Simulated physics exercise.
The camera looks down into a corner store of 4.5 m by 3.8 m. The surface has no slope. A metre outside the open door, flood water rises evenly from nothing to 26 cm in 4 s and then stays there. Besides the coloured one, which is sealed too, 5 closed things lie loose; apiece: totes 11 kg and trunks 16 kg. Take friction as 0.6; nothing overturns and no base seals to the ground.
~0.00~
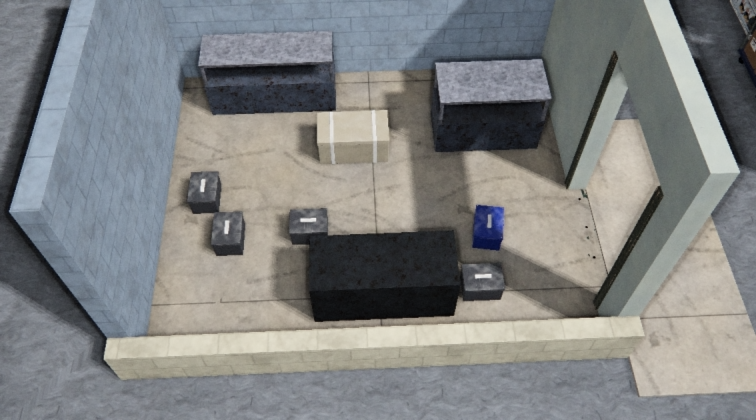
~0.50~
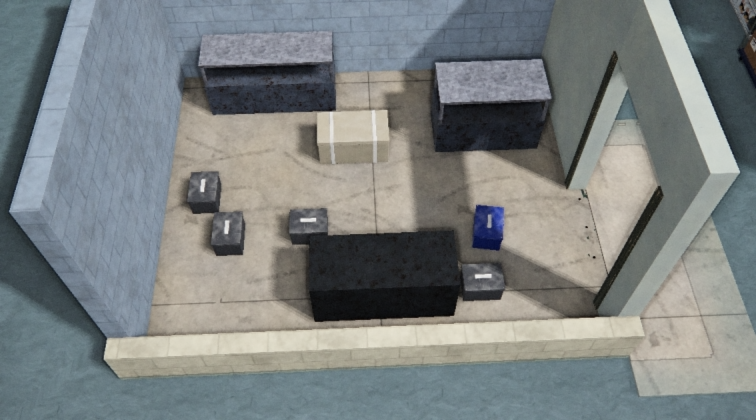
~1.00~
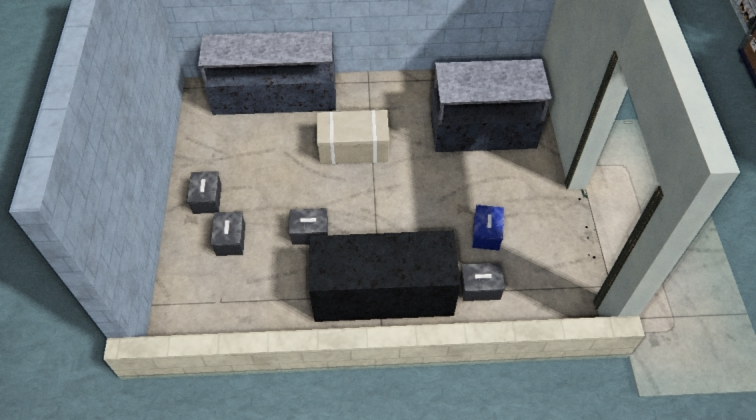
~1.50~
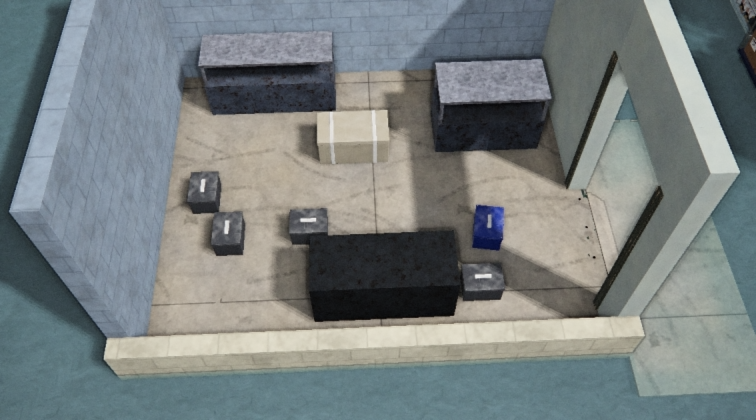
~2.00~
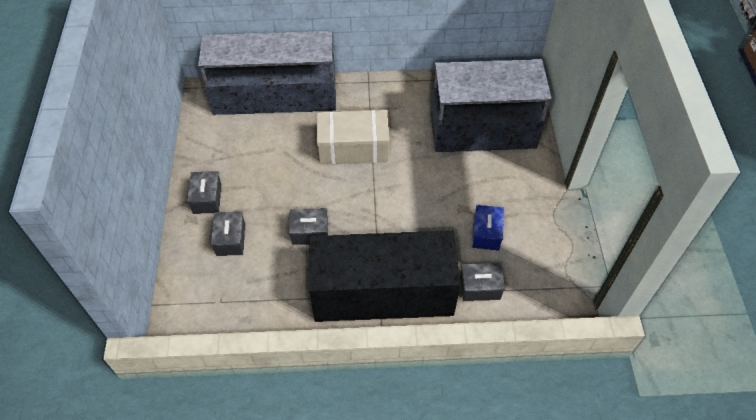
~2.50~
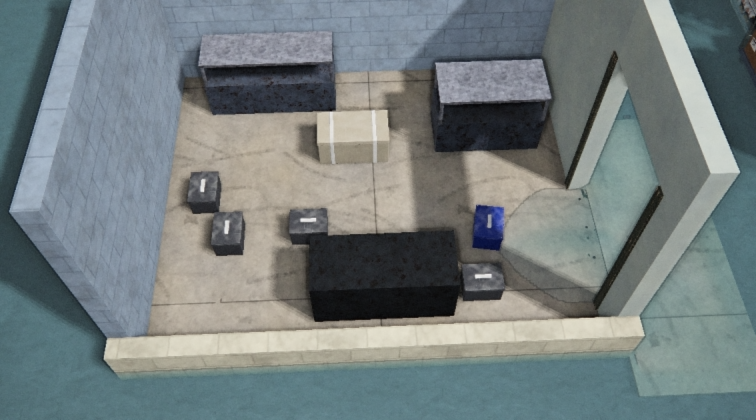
Water spreading over the ground outside a roofless storeroom, then creeping through the right-hand doorway while the blue box and others stay still.
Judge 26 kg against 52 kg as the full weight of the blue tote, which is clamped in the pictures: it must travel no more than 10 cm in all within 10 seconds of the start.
I expect that only the higher weight holds it.
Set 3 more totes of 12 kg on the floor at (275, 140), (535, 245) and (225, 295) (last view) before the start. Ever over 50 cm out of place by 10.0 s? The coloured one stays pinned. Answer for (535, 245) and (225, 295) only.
In turn: More, under.
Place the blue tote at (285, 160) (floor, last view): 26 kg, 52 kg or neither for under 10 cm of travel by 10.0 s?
Either load holds.
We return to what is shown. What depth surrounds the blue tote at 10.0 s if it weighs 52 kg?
About 14 cm.
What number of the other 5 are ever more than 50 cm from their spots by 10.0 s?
2 of them.
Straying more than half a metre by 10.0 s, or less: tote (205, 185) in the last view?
It is short of it.
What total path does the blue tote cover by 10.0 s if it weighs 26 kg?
Some 140 cm in all.
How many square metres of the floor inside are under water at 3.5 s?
About 2.5 m2.
After 3.5 s the blue tote would be 0 cm from its start with 26 kg and 0 cm from its start with 52 kg; 7 cm of water round it then.
After 4.5 s the blue tote would be 4 cm from its start with 26 kg and 0 cm from its start with 52 kg; 10 cm of water round it then.
After 7.0 s the blue tote would be 88 cm from its start with 26 kg and 0 cm from its start with 52 kg; 13 cm of water round it then.
After 10.0 s the blue tote would be 133 cm from its start with 26 kg and 0 cm from its start with 52 kg; 14 cm of water round it then.
